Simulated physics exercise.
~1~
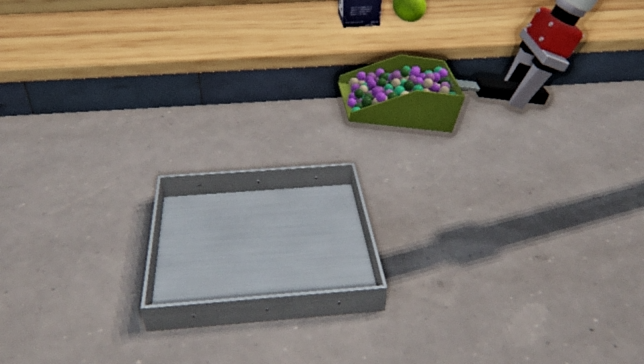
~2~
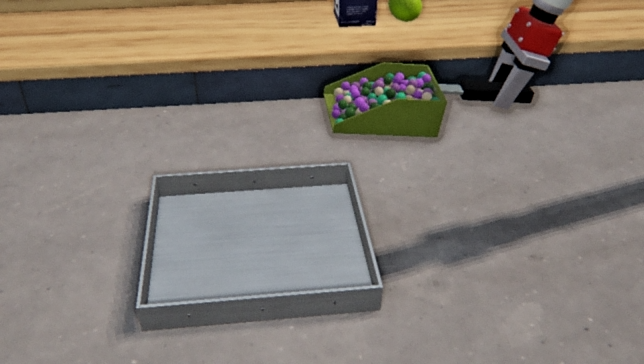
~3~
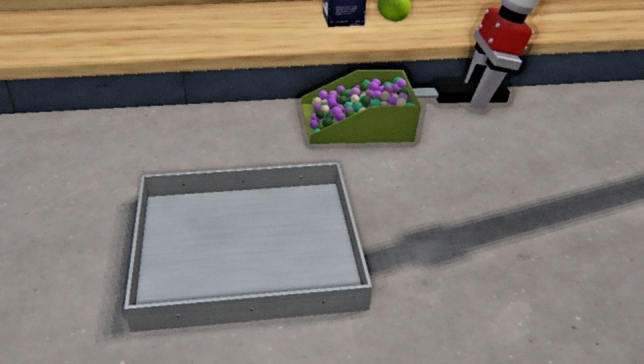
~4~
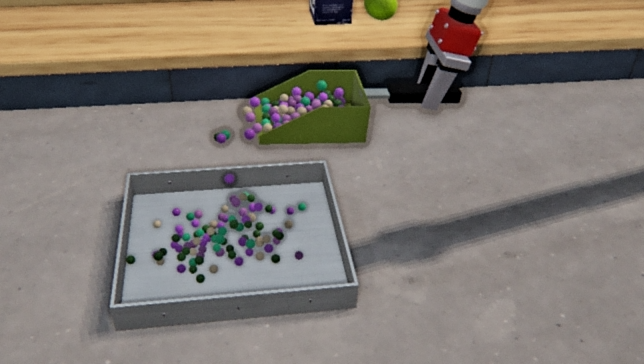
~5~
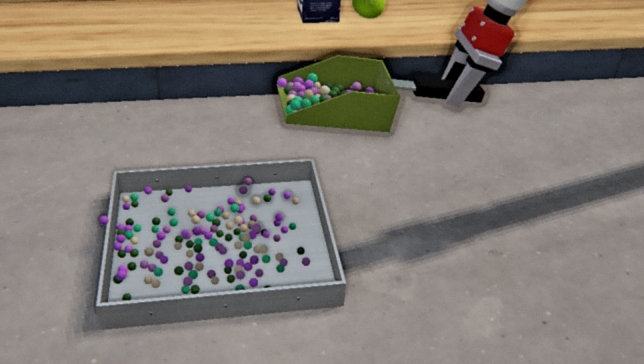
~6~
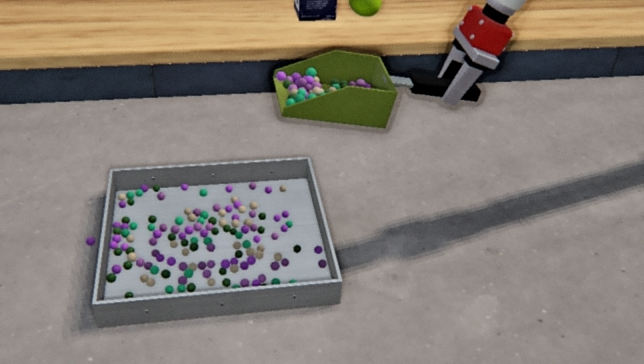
A robot arm moves a green scoop left, spilling most of its colored balls into a gray tray.
